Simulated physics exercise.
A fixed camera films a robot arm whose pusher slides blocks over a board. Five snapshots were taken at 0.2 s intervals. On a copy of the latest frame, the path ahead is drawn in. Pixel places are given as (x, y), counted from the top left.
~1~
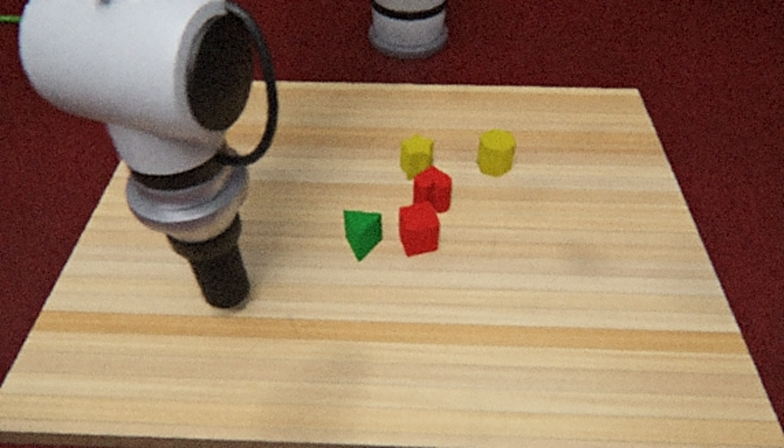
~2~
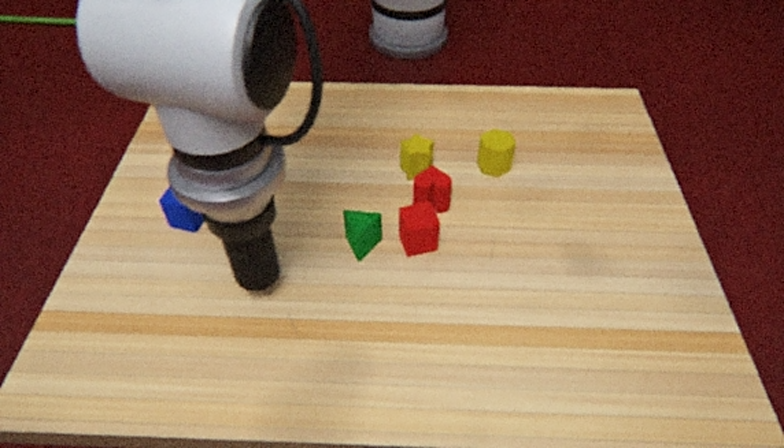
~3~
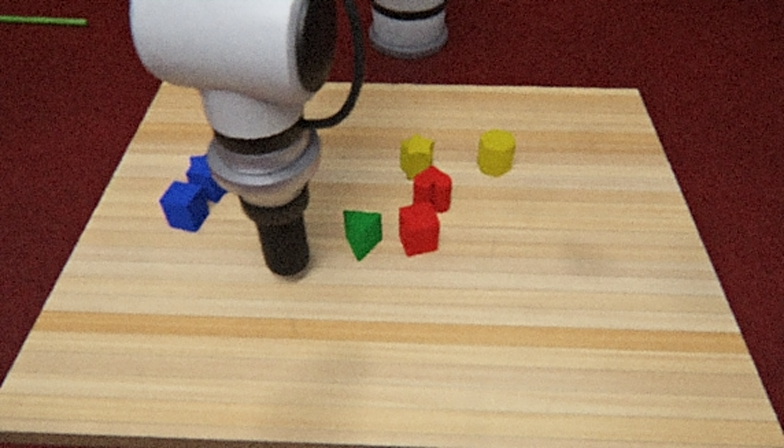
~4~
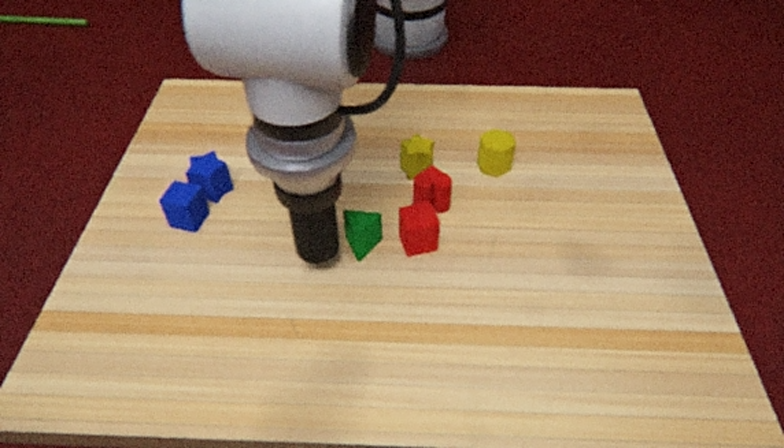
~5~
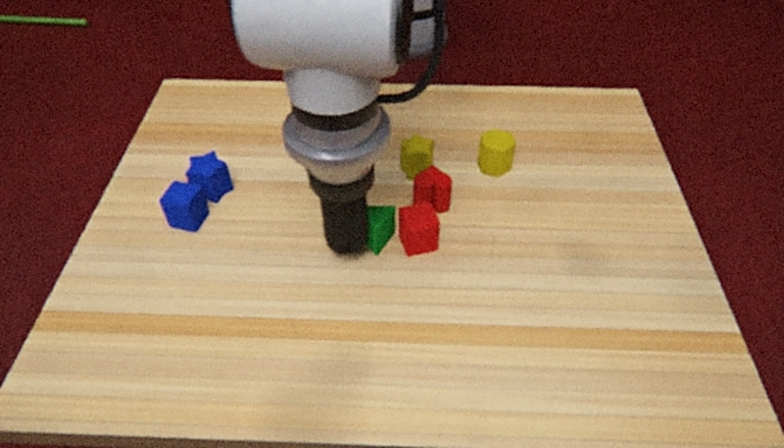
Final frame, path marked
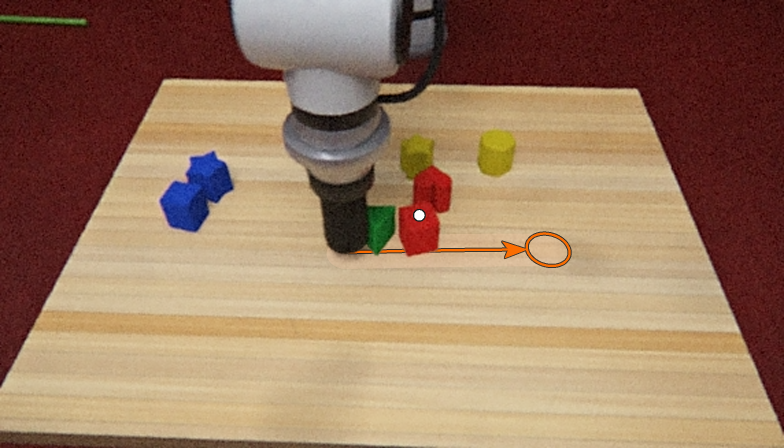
In the video, a robot arm with a dark cylindrical tip moves rightward across a wooden board, revealing two blue blocks behind it, then nudges a green triangular block right toward a red block, while red and yellow blocks stay still.
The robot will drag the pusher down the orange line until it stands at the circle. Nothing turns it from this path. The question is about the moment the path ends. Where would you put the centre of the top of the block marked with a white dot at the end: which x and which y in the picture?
Expect it around (480, 195).
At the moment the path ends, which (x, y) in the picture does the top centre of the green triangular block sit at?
Final place: (413, 200).
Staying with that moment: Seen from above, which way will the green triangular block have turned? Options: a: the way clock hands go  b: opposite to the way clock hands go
That would be b.
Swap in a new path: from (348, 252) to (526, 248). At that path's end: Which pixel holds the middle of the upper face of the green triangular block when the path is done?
It should be at (408, 200) by then.
The line goes from (348, 252) to (548, 249); the dot is on the red four-sided block.
What follows on the original path. One third of the way, pusher at (418, 238); green triangular block at (412, 199), turned 55° anticlockwise; red four-sided block at (451, 206).
Two thirds of the way, pusher at (485, 237); green triangular block at (413, 200), turned 60° anticlockwise; red four-sided block at (480, 195), turned 80° anticlockwise.
At the end, pusher at (552, 236); green triangular block at (413, 200), turned 60° anticlockwise; red four-sided block at (480, 195), turned 80° anticlockwise; red heart unmoved.
